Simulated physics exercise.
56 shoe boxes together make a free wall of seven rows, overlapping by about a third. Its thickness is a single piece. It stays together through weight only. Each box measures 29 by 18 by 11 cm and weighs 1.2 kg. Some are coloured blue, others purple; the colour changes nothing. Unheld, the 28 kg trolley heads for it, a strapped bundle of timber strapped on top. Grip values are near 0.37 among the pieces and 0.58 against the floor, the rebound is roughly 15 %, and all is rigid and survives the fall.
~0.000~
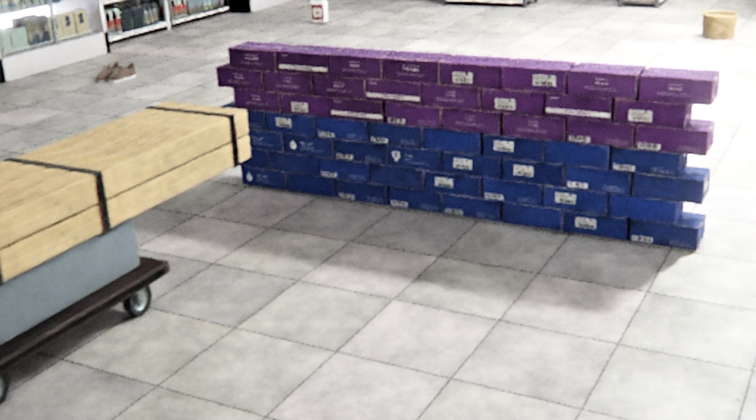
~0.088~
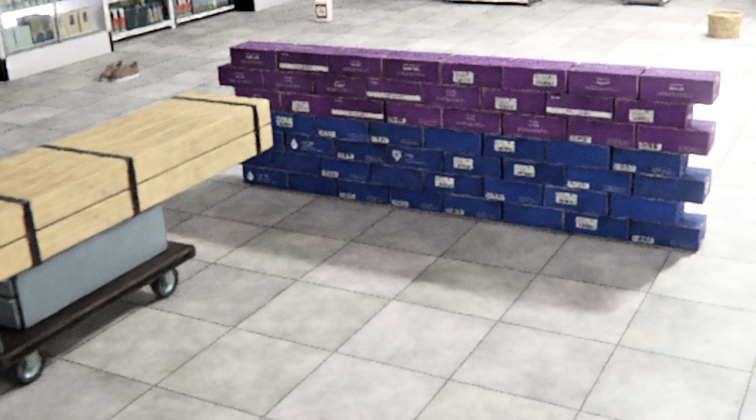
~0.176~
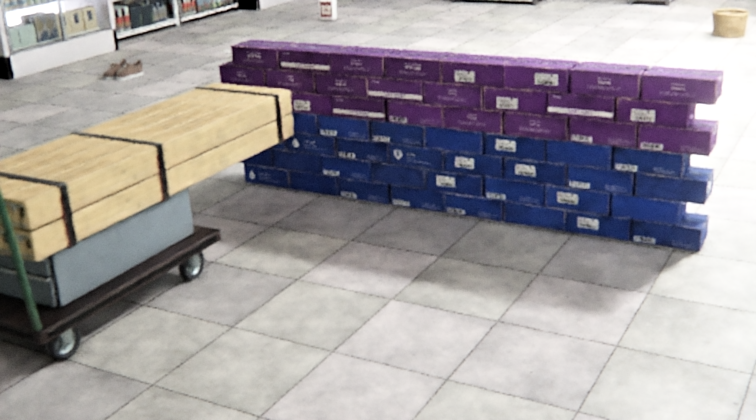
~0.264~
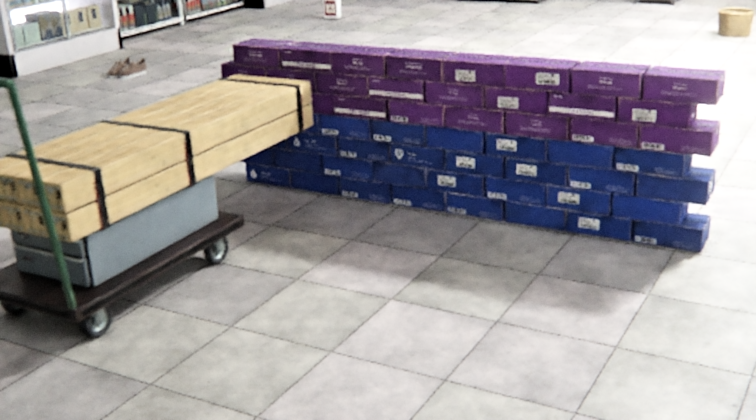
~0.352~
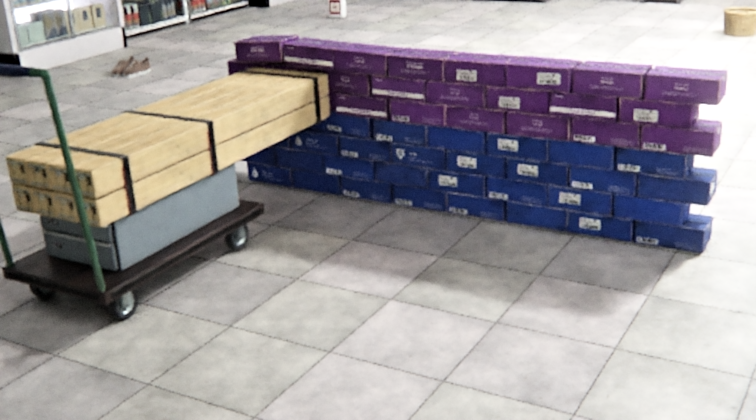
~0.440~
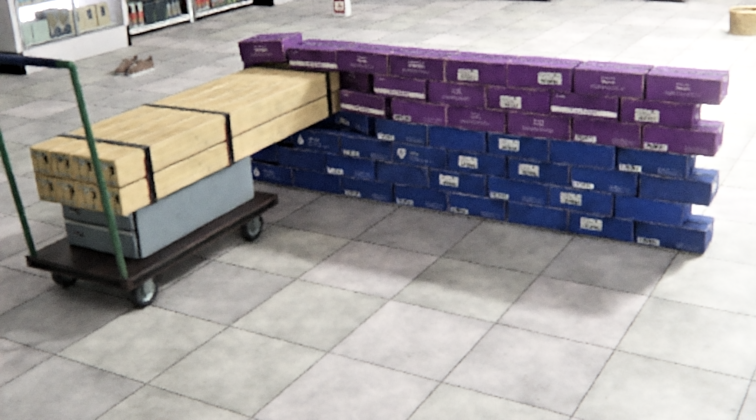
In a tiled shop, a flatbed trolley carrying long strapped timber-coloured beams rolls into a purple-and-blue box wall, shifting upper boxes.
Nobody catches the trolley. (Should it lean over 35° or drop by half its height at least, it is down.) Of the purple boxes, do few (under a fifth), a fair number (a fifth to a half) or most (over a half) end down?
A fair number.
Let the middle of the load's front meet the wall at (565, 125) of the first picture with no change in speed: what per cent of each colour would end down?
That would leave blue at 10 % and purple at 50 %.
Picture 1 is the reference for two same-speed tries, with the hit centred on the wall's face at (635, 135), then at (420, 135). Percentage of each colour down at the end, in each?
For blue it's 10 then 30 per cent, for purple 30 then 60 per cent.
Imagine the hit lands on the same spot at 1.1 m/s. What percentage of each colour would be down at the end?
Blue 20%, purple 50%.
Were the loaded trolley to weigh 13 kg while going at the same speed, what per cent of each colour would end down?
That would leave blue at 20 and purple at 40 per cent.
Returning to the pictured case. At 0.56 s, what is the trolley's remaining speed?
Near 1.2 m/s.
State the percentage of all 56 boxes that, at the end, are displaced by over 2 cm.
40 in a hundred end up shifted.
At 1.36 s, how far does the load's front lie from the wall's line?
90 cm beyond.
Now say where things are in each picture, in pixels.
In the first picture (places mark the middle of the side facing us; the camera moves round a little), load (241, 128) 61 cm short of the wall; top purple box (469, 75); top blue box (290, 124); nothing disturbed.
In the second picture, load (264, 117) 44 cm short of the wall; top purple box (470, 75).
In the third picture, load (285, 107) 27 cm short of the wall; top purple box (471, 74).
In the fourth picture, load (306, 97) 10 cm short of the wall; top purple box (472, 74).
In the fifth picture, load (323, 89) 52 mm into the wall's line; top purple box (474, 73); steepest lean 4°, the box at (258, 52); 10 disturbed, none down.
In the sixth picture, load (335, 83) 17 cm into the wall's line; top purple box (475, 73); 16 disturbed, none down.
After 0.56 s, load 31 cm past the wall's line, still rolling; 2 of the 24 purple boxes down (4 of 56 in all colours); top purple box unmoved; top blue box leaning 42°, 10 cm lower.
After 0.78 s, load 55 cm past the wall's line, still rolling; 5 of the 24 purple boxes down (7 of 56 in all colours); top purple box unmoved; top blue box upside down.
After 1.04 s, load 79 cm past the wall's line, still rolling; 9 of the 24 purple boxes down (12 of 56 in all colours); top purple box unmoved; top blue box upside down.
After 1.36 s, load 92 cm past the wall's line, still rolling; 9 of the 24 purple boxes down (12 of 56 in all colours); top purple box unmoved; top blue box upside down.
At rest (2.4 s), load 93 cm past the wall's line, stopped; 9 of the 24 purple boxes down (12 of 56 in all colours); top purple box unmoved; top blue box upside down. That is 38 per cent. As the last picture would show them, middles, top purple box near (483, 68), top blue box near (355, 144).
